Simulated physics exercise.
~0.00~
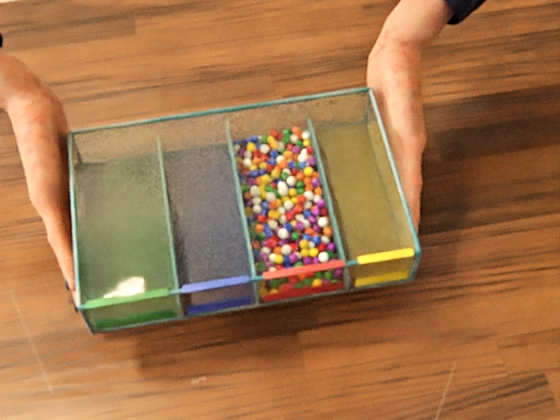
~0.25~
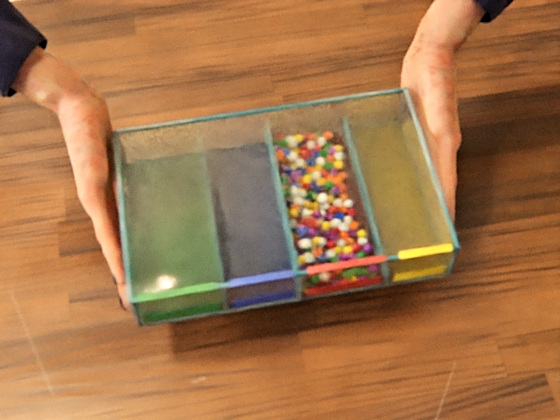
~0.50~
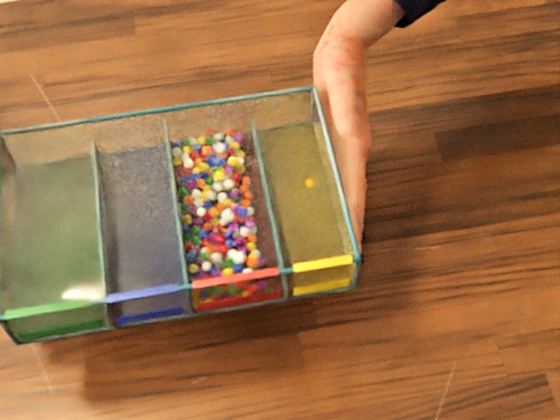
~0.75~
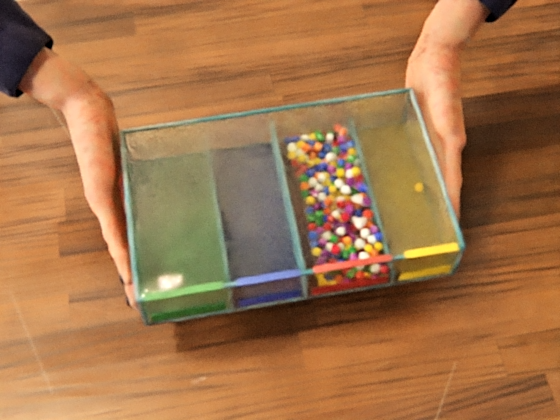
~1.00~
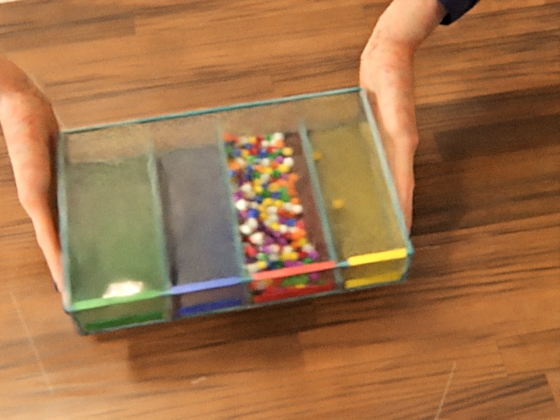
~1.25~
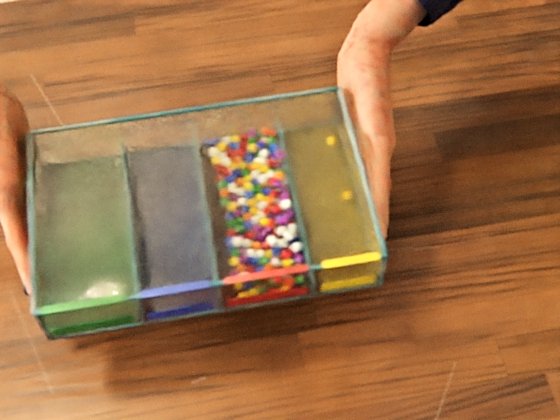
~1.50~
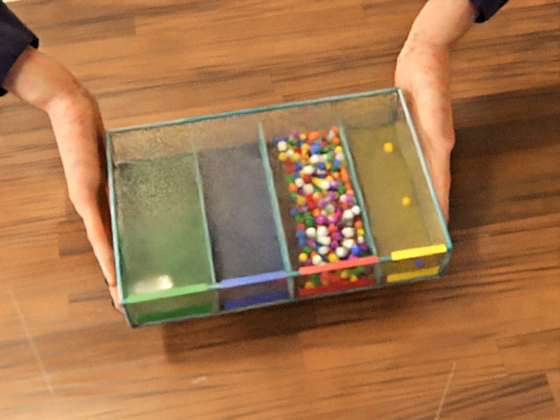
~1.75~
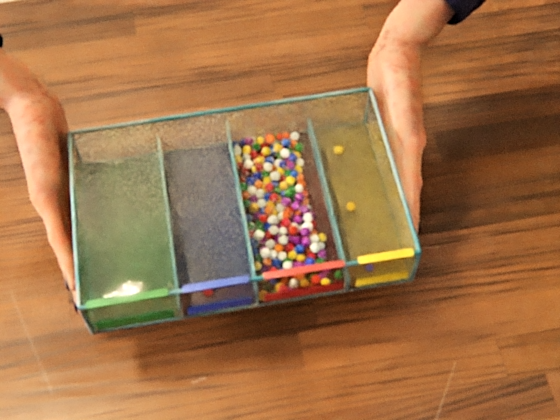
At the start, two hands hold a clear-lidded box flat above a wooden surface, its four sections marked green, blue, red and yellow from left to right, with many colourful beads packed in the red section. The hands shift the box right, then swing it well to the left, and a single yellow bead shows in the yellow section. They swing it right and left again, and a second bead appears there. The box then moves back to the right and a little left. It ends level, with nearly all the beads still in the red section.
